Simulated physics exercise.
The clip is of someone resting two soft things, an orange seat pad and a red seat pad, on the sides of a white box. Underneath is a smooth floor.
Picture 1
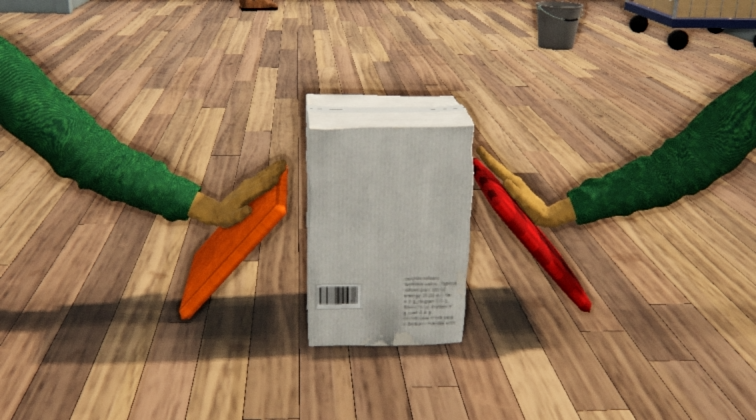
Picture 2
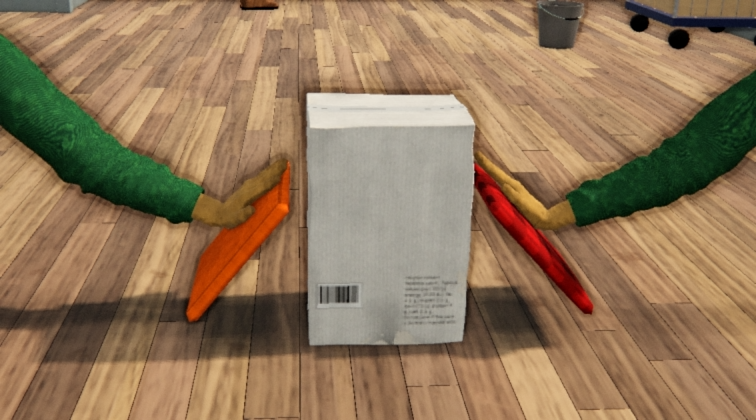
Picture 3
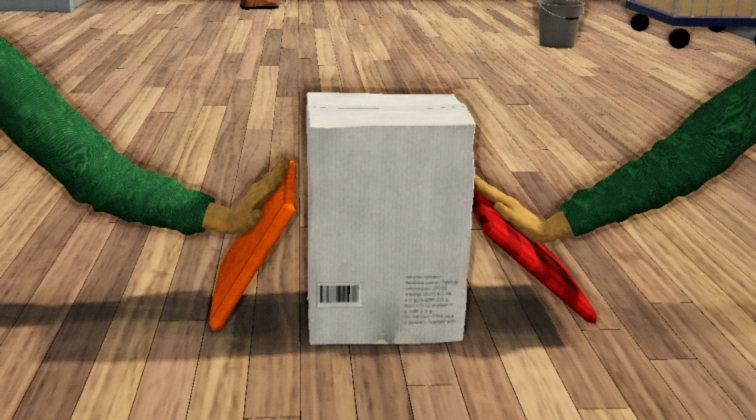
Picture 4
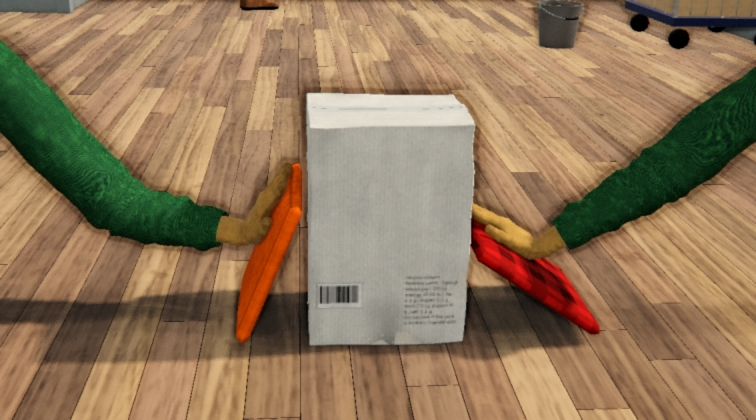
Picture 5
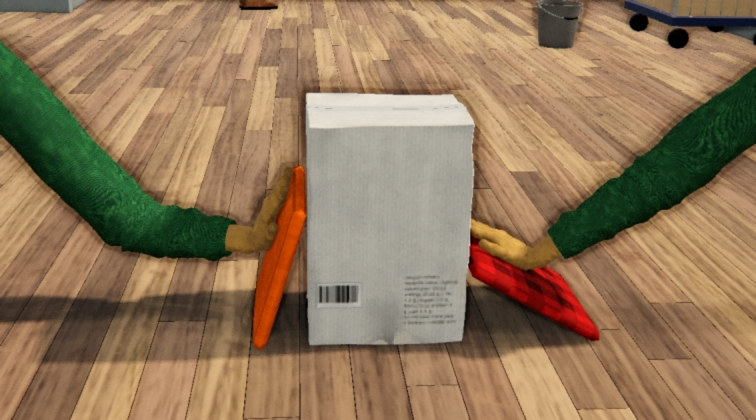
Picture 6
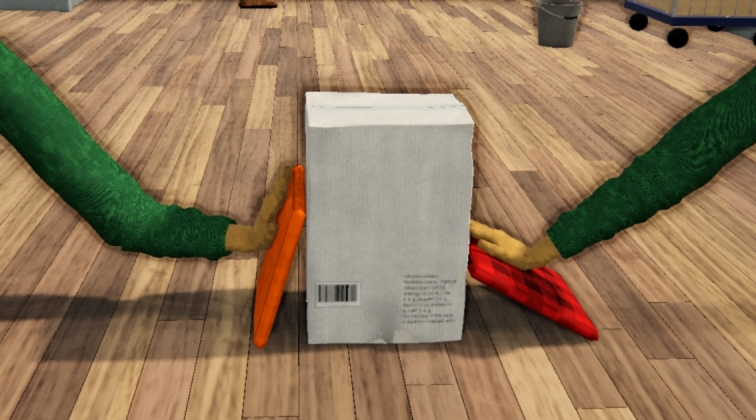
Two hands in green sleeves press an orange pad and a red pad against opposite sides of a white box, both slanting outward. The left hand swings the orange pad's foot inward until it is nearly upright, while the right hand lowers the red pad's upper end into a flatter slant.
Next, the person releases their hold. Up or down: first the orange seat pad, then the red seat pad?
Orange seat pad: Up; red seat pad: Down.
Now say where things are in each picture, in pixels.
Orange seat pad foot (185, 315), head (281, 210); red seat pad foot (586, 308), head (499, 205), in the first picture.
Orange seat pad foot (192, 317); red seat pad foot (588, 310), in the second picture.
Orange seat pad foot (215, 326); red seat pad foot (592, 319), in the third picture.
Orange seat pad foot (242, 338); red seat pad foot (595, 330), in the fourth picture.
Orange seat pad foot (260, 345); red seat pad foot (595, 337), in the fifth picture.
Orange seat pad foot (260, 344), head (299, 213), almost upright; red seat pad foot (594, 337), head (475, 273), at a low slant, in the sixth picture.
Then, 0.24 s after the last picture, orange seat pad leaning near (281, 253); red seat pad flat on the floor near (526, 304).
At rest, orange seat pad leaning near (281, 253); red seat pad flat on the floor near (526, 304). The orange seat pad remains propped up and the red seat pad slips and lies down.
